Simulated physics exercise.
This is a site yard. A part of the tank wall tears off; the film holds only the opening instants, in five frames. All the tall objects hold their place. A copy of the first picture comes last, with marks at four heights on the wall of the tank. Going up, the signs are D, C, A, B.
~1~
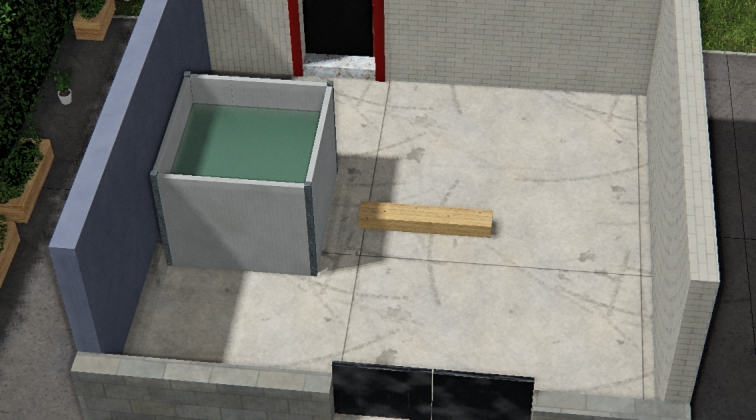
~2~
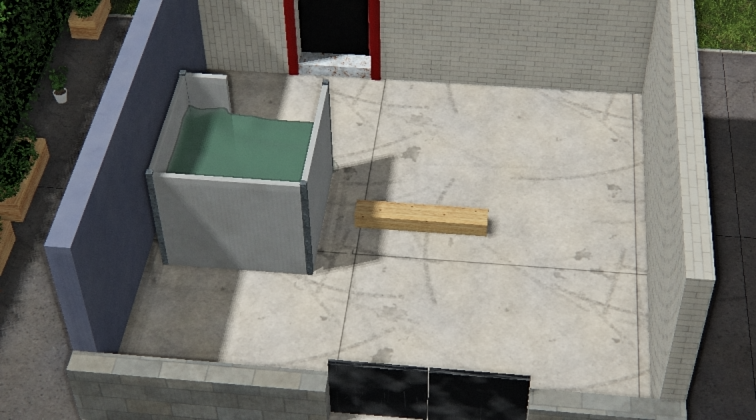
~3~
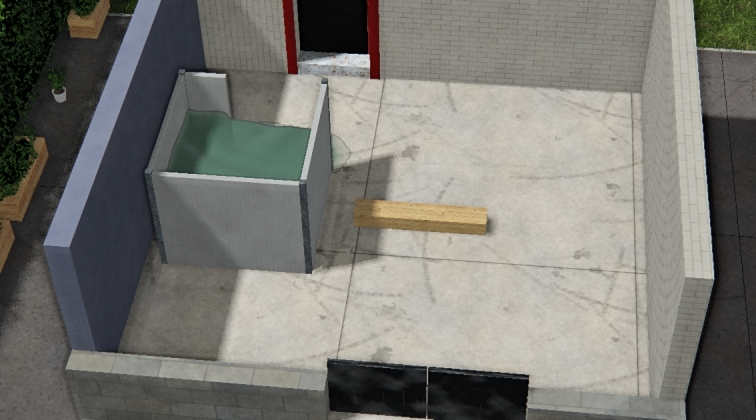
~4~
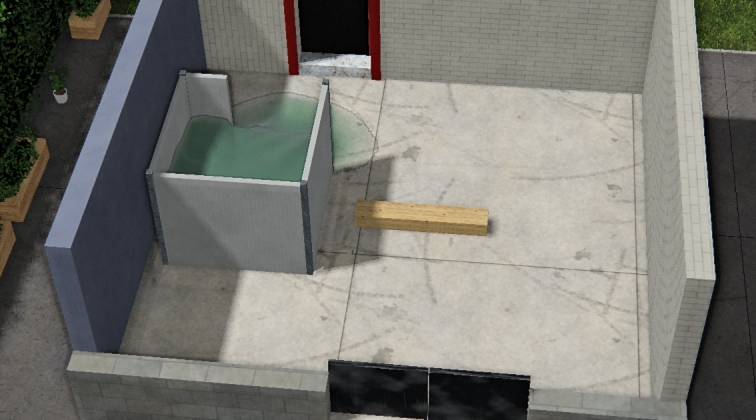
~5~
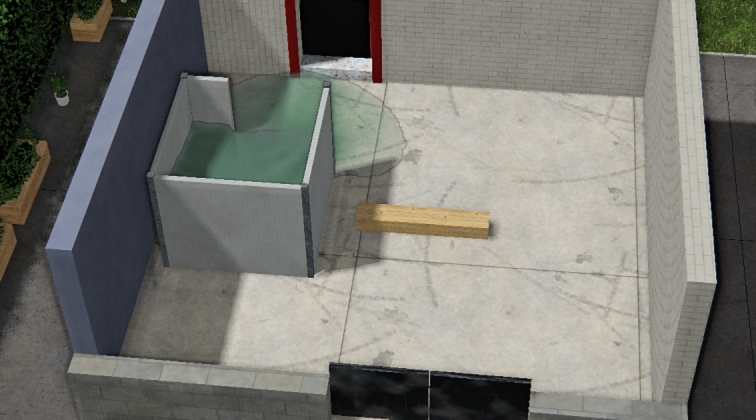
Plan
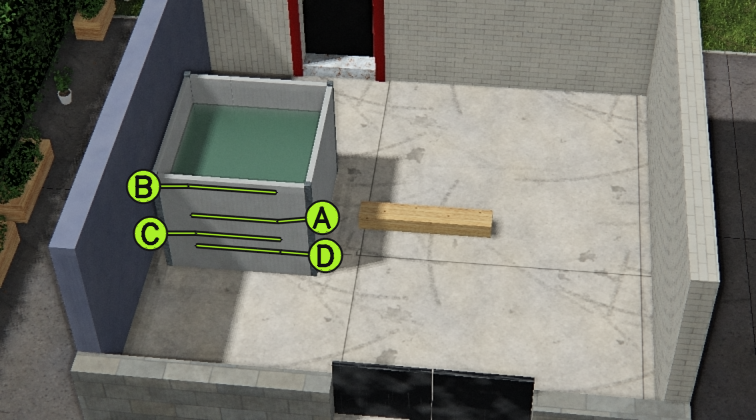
In the video, a grey tank of green water stands in a walled yard near a wooden beam; an opening appears in its back side, and water flows out, spreading rightward across the concrete behind and beside the tank.
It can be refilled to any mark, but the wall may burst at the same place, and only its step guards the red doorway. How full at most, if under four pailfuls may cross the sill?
The limit is D.
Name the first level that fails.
That is level C.
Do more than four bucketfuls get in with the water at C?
Yes, that goes wrong.
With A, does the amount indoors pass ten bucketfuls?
Yes, it does.
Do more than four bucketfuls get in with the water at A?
Yes, it does.
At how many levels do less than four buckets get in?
One.
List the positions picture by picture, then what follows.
Water in the tank at rest, its middle at (248, 152); foot of the red doorway at (339, 78); shut gate at (433, 378), in the first picture.
Water covers 1 % of the ground, its front hidden from here, in the second picture.
Water covers 4 % of the ground, its front hidden from here, in the third picture.
In the fourth picture, 8 % of the ground under water, visible out to (356, 132).
In the fifth picture, 14 % of the ground under water, visible out to (386, 114).
In lime, A at (235, 218); B at (231, 189); C at (237, 236); D at (239, 248); from the bottom up D, C, A, B.
For level A, dozens of bucketfuls pour in.
For level B, dozens of bucketfuls pour in.
For level C, about 10 bucketfuls get in.
For level D, a bucket or two gets in.
